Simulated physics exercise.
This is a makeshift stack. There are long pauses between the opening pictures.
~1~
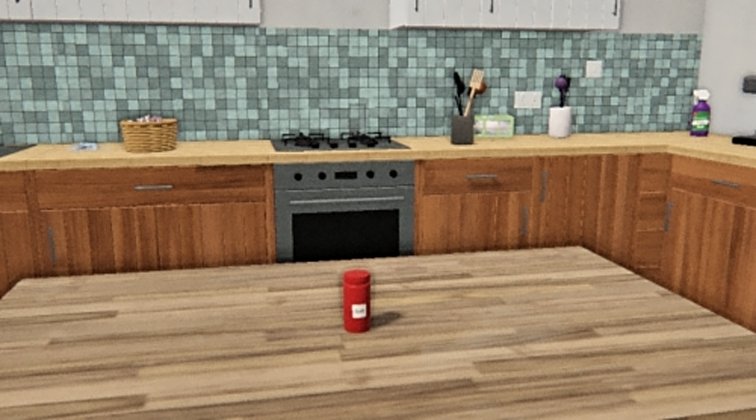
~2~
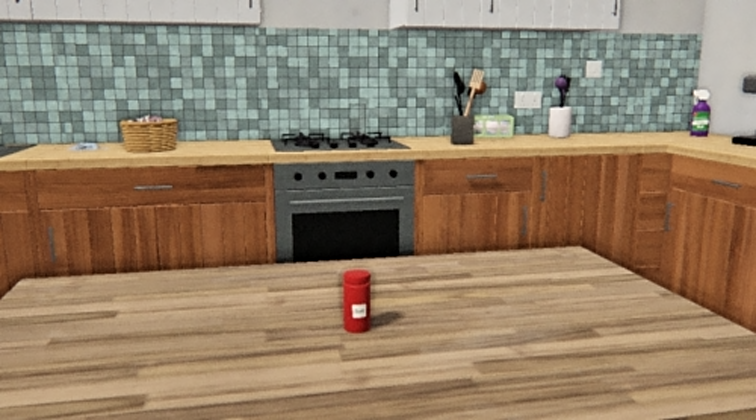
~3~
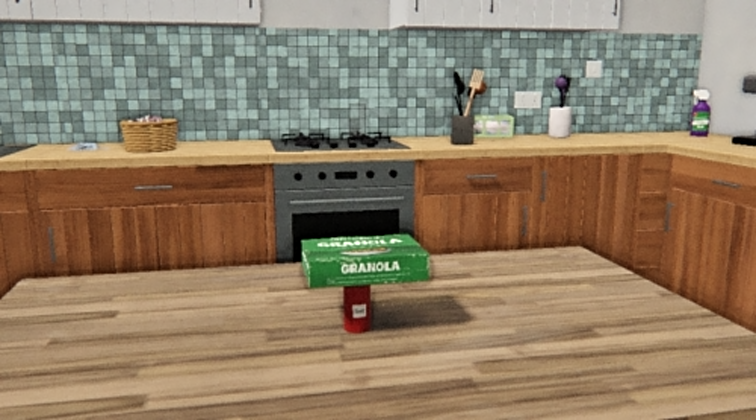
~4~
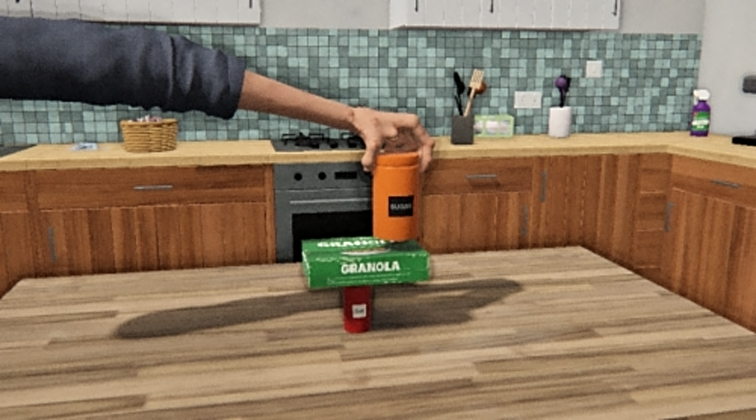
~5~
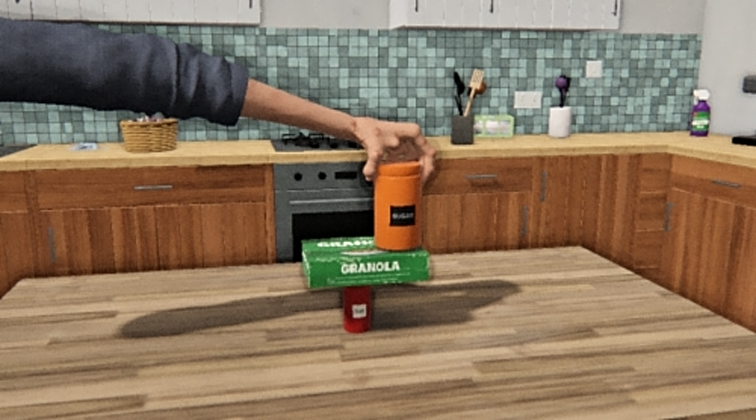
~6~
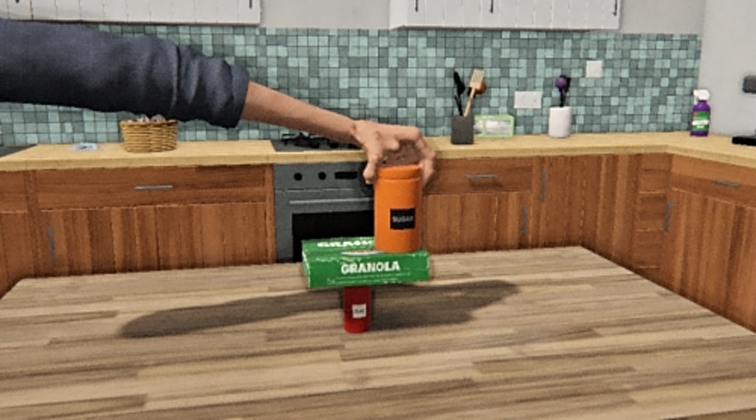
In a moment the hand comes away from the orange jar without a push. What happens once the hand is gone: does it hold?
As it turns out, it loses its balance.
Then, 0.40 s after the last picture, orange jar now fallen; green packet tipped 70° from how it was.
Then, 0.80 s after the last picture, green packet now fallen.
By the end, fallen, green packet and orange jar; red shaker in place. The stack comes apart.
